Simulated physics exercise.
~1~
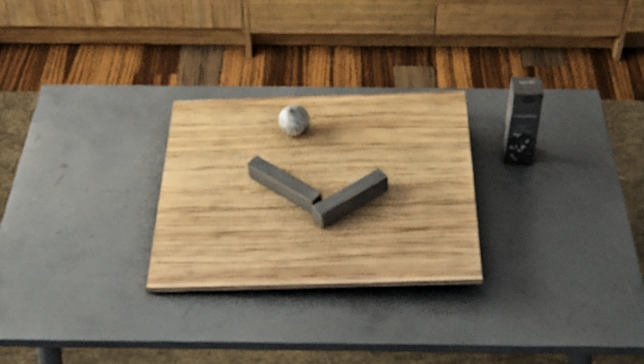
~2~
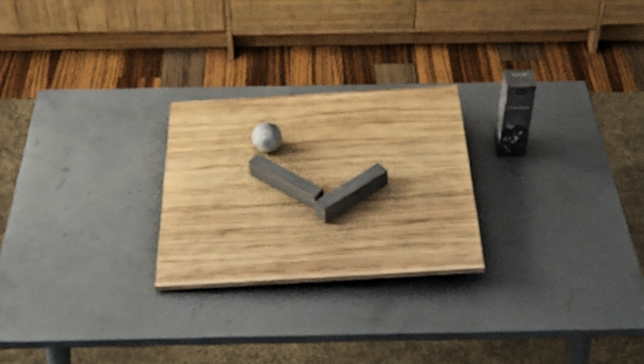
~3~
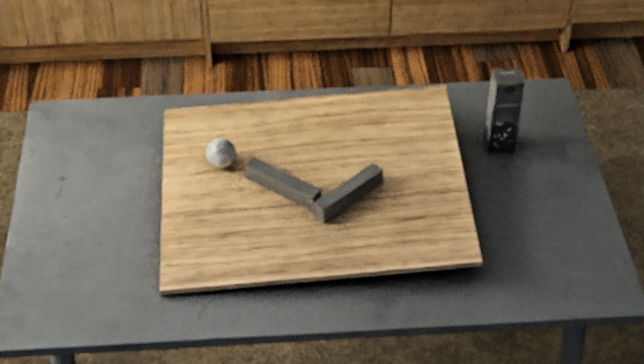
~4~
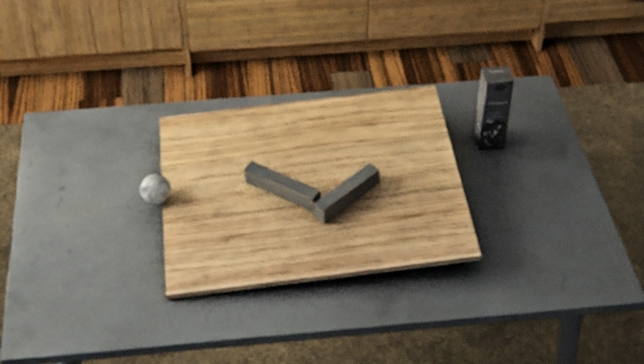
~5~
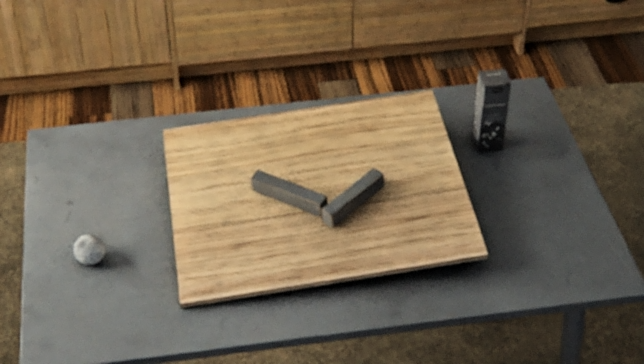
A small whitish ball, like an onion, starts near the back of a tilted wooden board on a grey table, above two dark blocks set in a V shape. It rolls left and slightly towards the viewer, passing the upper end of the left block. Clear of the blocks, it continues down to the board's left edge and goes over it. The ball ends up on the tabletop to the left of the board, while the blocks and the upright dark carton on the right stay in their places as the view drifts slightly sideways.
